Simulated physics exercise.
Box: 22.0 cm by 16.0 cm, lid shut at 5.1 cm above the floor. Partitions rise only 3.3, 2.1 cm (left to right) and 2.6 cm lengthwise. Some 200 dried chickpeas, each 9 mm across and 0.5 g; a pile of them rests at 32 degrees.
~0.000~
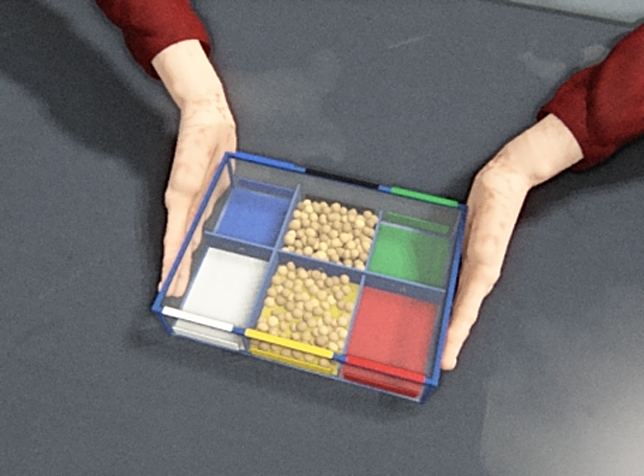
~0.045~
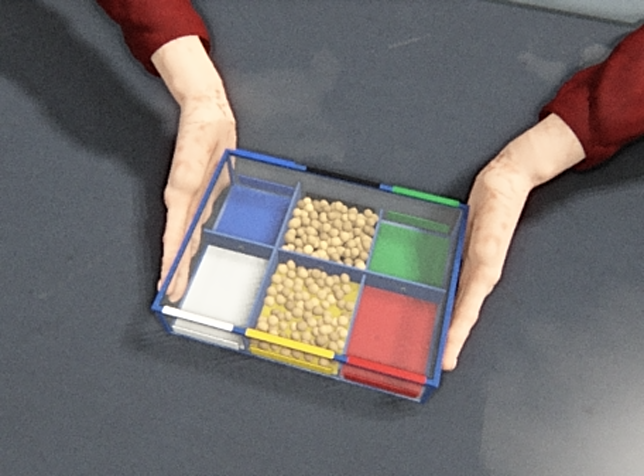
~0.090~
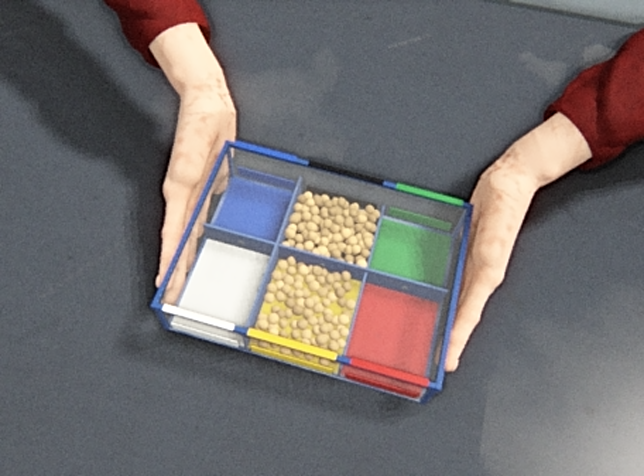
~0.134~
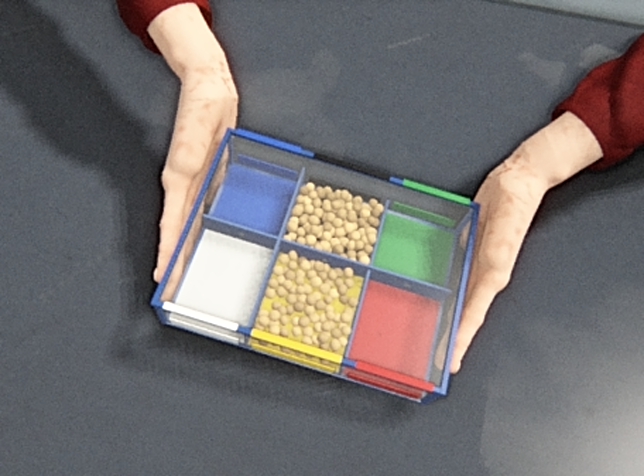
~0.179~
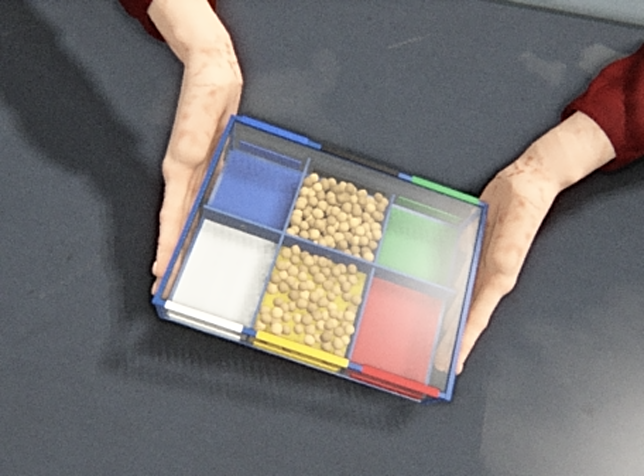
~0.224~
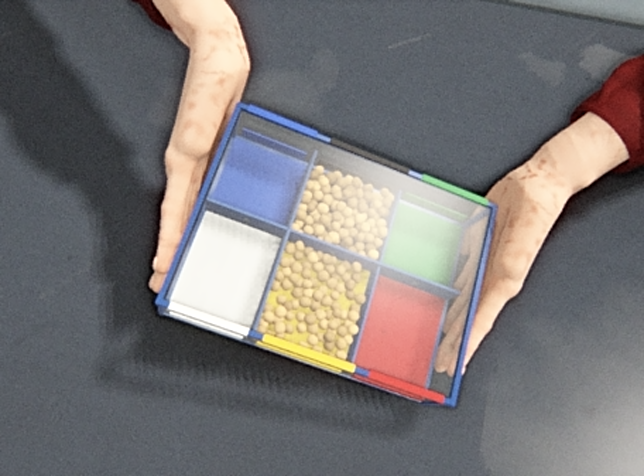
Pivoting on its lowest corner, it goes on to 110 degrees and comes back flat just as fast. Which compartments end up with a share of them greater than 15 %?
At the end, red: Qualifies; blue: Does not qualify; green: Does not qualify; yellow: Does not qualify; white: Does not qualify; black: Does not qualify.
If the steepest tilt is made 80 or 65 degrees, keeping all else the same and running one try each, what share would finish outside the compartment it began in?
60 % and 25 %.
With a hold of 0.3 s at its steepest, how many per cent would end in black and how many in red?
In per cent: Black 0, red 85.
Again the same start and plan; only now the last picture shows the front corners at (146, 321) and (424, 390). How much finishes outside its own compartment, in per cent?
About 55 per cent.
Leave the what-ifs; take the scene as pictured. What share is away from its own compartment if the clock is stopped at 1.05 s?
Near 65 in a hundred.
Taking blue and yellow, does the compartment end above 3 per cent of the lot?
Blue no; yellow yes.
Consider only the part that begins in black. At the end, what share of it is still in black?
Fraction kept: Approx. 0 %.
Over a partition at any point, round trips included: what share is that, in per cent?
Around 95 in a hundred.
After 1.05 s, tilt 110 degrees; red 50 %, green 10 %, yellow 25 %, black 15 %.
Then, at 1.61 s, tilt 48 degrees; red 85 %, green 5 %, yellow 5 %.
Then, at 2.22 s, tilt 0 degrees; red 85 %, green 5 %, yellow 5 %.
At rest (2.8 s), red 85 %, blue 0 %, green 5 %, yellow 5 %, white 0 %, black 0 %.
